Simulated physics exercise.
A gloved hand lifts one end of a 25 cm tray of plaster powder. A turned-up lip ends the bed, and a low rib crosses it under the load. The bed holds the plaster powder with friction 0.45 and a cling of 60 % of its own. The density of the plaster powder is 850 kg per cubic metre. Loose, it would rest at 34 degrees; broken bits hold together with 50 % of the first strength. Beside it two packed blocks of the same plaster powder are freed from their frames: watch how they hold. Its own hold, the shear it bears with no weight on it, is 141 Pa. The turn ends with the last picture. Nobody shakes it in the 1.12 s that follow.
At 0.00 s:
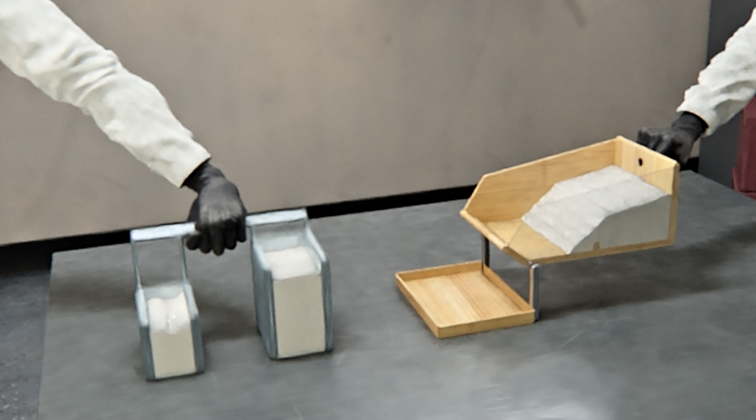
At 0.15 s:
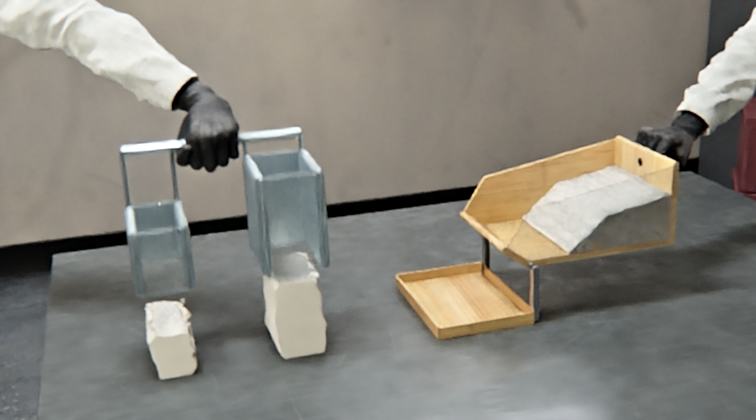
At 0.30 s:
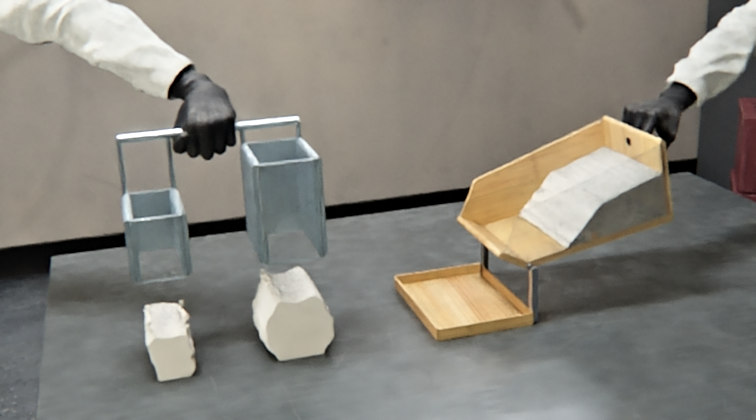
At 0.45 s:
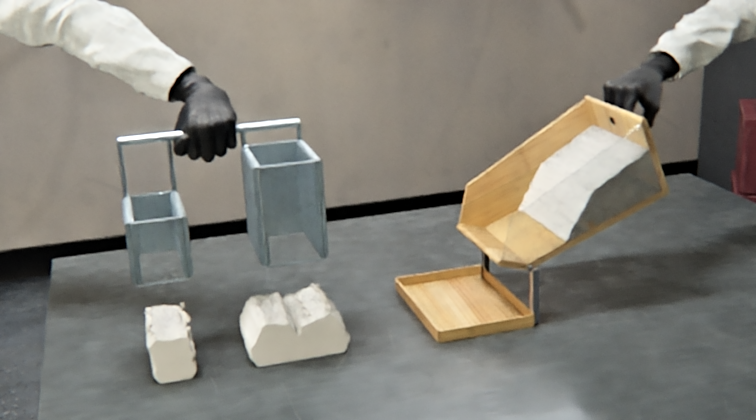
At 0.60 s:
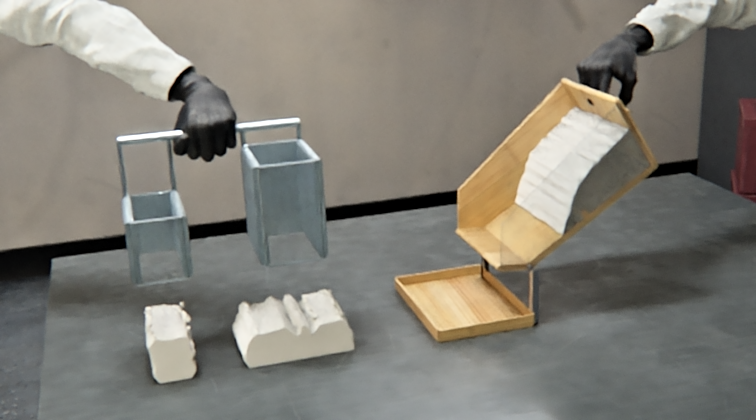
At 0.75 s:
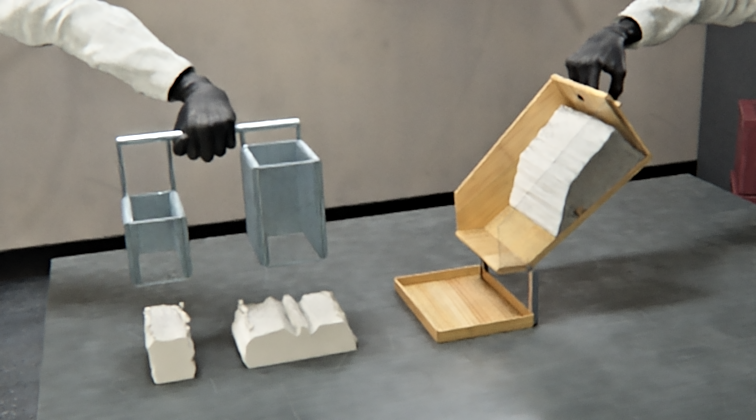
On a grey table, gloved hands uncover two white blocks, one slumping, and tilt a wooden tray.
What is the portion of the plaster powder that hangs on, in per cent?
It comes to some 100 %.
By 0.87 s, the tilt is 37 degrees and 100 % is on the bed.
By 1.00 s, the tilt is 37 degrees and 100 % is on the bed.
By 1.14 s, the tilt is 37 degrees and 100 % is on the bed.
By 1.27 s, the tilt is 37 degrees and 100 % is on the bed.
By 1.84 s, at the end, the tilt is 37 degrees and 100 % is on the bed.
